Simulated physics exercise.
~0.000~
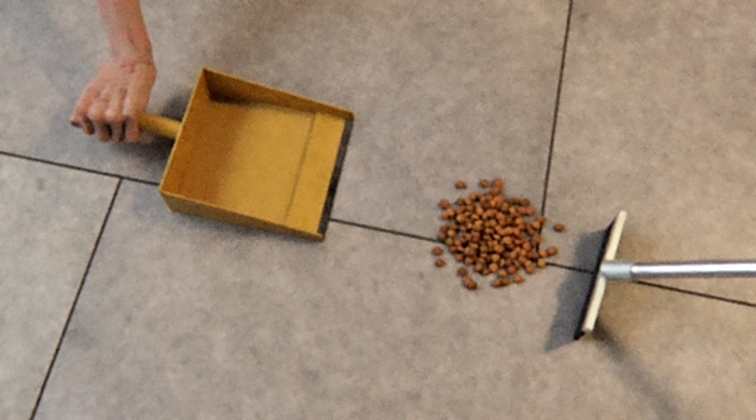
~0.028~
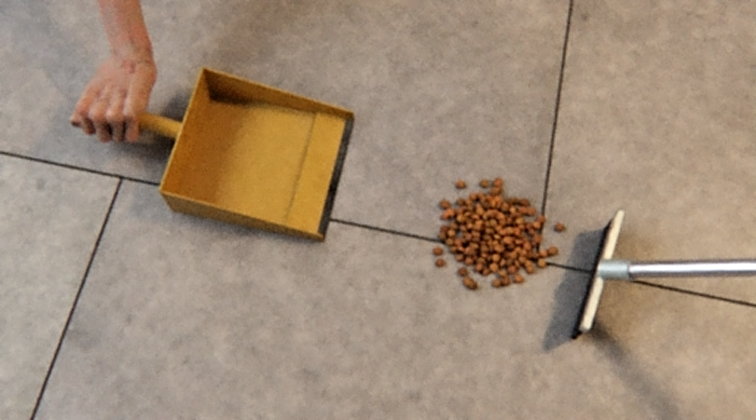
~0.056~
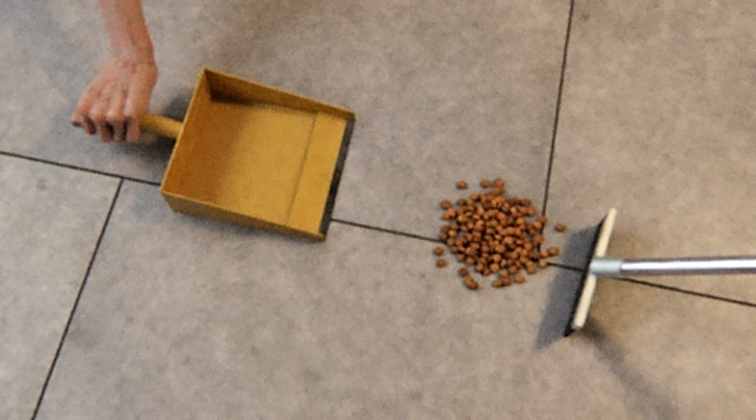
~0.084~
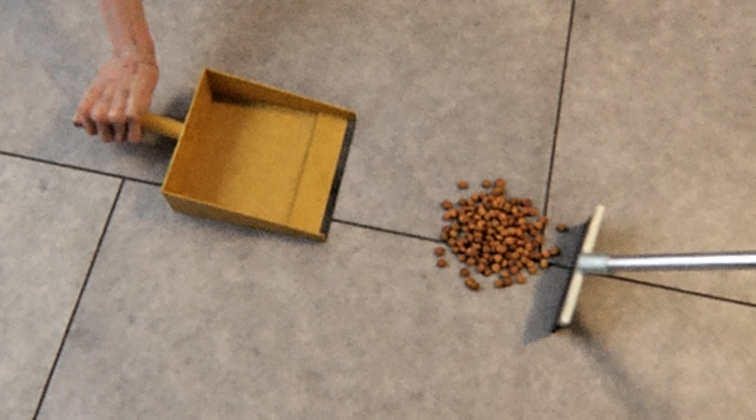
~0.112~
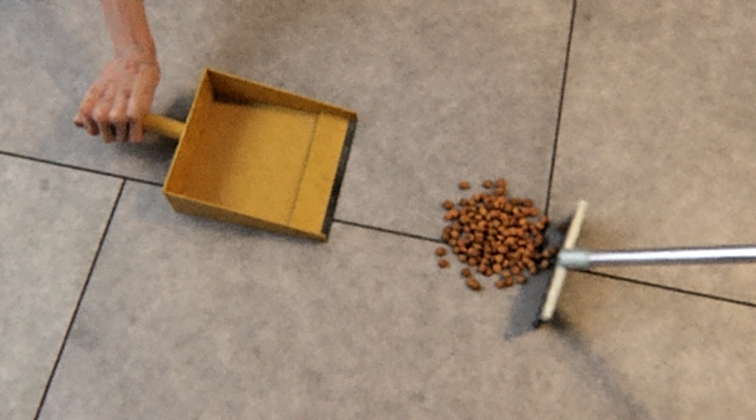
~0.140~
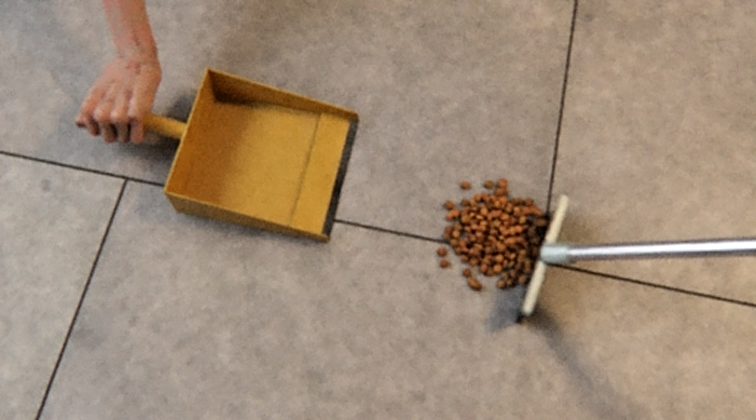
A hand at the upper left grips the handle of a yellow dustpan on a grey tiled floor with dark seams, seen from above. The dustpan's open side faces a loose pile of reddish-brown pellets right of centre, with a pale-edged squeegee on a metal pole beyond it. The squeegee slides left into the pile's right edge, nudging the nearest pellets, while the dustpan stays still.
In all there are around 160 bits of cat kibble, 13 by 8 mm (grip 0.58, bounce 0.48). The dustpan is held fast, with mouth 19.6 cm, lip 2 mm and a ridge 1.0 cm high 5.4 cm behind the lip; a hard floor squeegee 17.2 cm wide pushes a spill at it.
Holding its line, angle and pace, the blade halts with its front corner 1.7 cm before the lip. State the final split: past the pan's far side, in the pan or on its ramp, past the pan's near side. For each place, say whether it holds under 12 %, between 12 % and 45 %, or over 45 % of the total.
Past the pan's far side: Under 12 %, in the pan or on its ramp: Between 12 % and 45 %, past the pan's near side: Under 12 %.
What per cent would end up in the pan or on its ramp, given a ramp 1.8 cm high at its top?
Near 35 per cent, then.
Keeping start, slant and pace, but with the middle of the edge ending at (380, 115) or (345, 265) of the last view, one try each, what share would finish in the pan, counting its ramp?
About 25 and 15 per cent.
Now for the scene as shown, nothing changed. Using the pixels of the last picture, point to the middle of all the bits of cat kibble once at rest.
At about (346, 179).
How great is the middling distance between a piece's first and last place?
Roughly 24 cm.
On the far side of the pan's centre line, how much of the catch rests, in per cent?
About 50 per cent.
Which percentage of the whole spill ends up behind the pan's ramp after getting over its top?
It comes to some 10 per cent.
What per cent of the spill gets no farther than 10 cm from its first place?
Roughly 10 in a hundred.
Then, at 0.28 s, middle of the blade 16 cm from the lip; 0 % over the lip, far side 0 %, near side 5 %.
After 0.38 s, middle of the blade 6 cm from the lip; 0 % over the lip, far side 0 %, near side 10 %.
After 0.61 s, middle of the blade 3 cm from the lip; 40 % over the lip, far side 0 %, near side 10 %.
At rest (1.1 s), far side 5 %, pan 40 %, near side 10 %, in front of the lip or behind the blade 50 %.
